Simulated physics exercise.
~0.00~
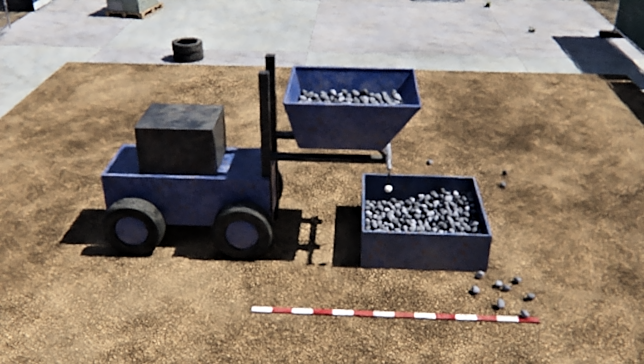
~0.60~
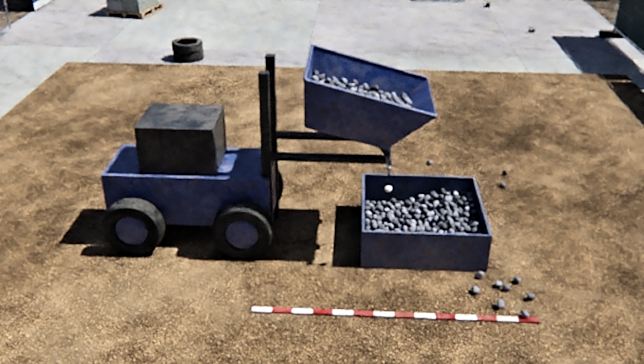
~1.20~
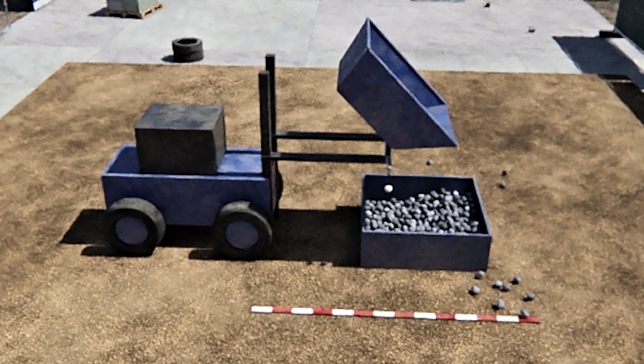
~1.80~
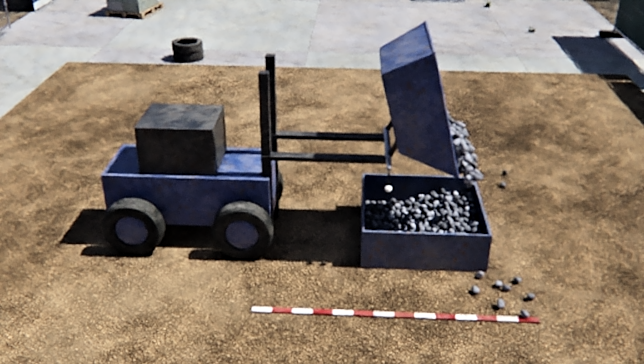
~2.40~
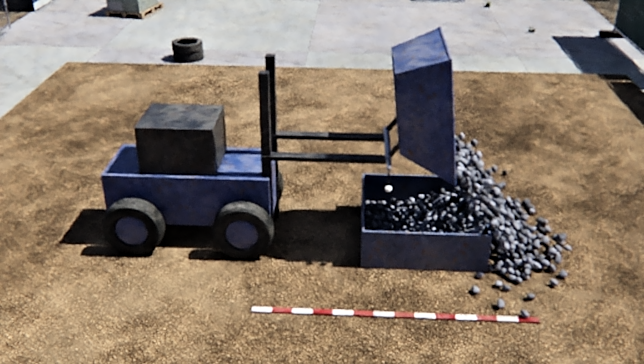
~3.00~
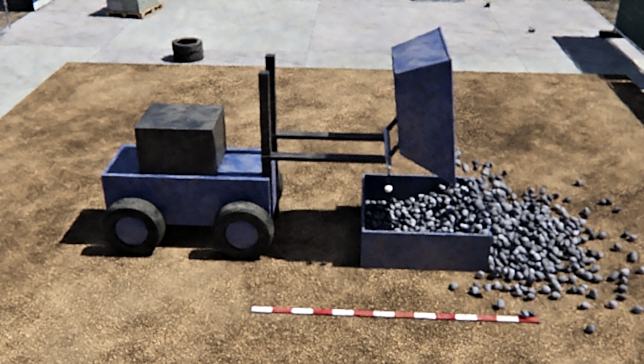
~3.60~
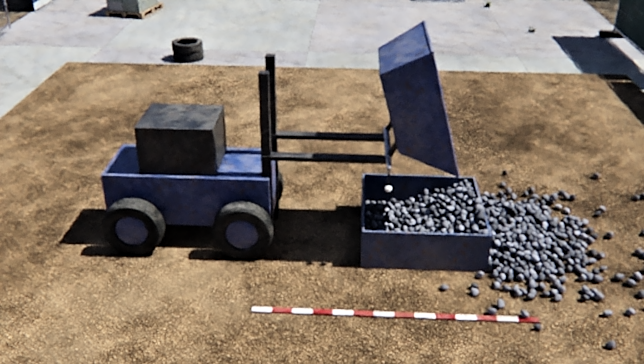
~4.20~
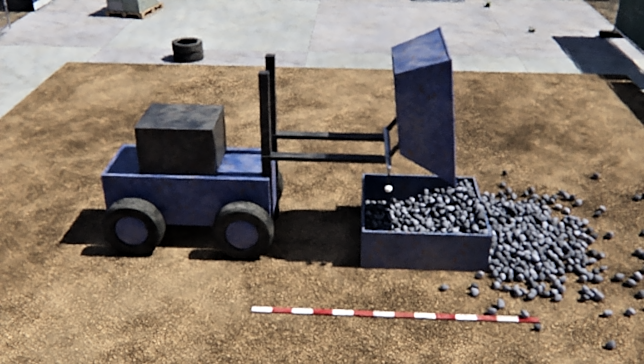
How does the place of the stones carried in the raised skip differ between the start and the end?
At the start they sit up in the raised skip above the bin. By the end they lie lower and further right, in the bin and spread over the ground on its right side.
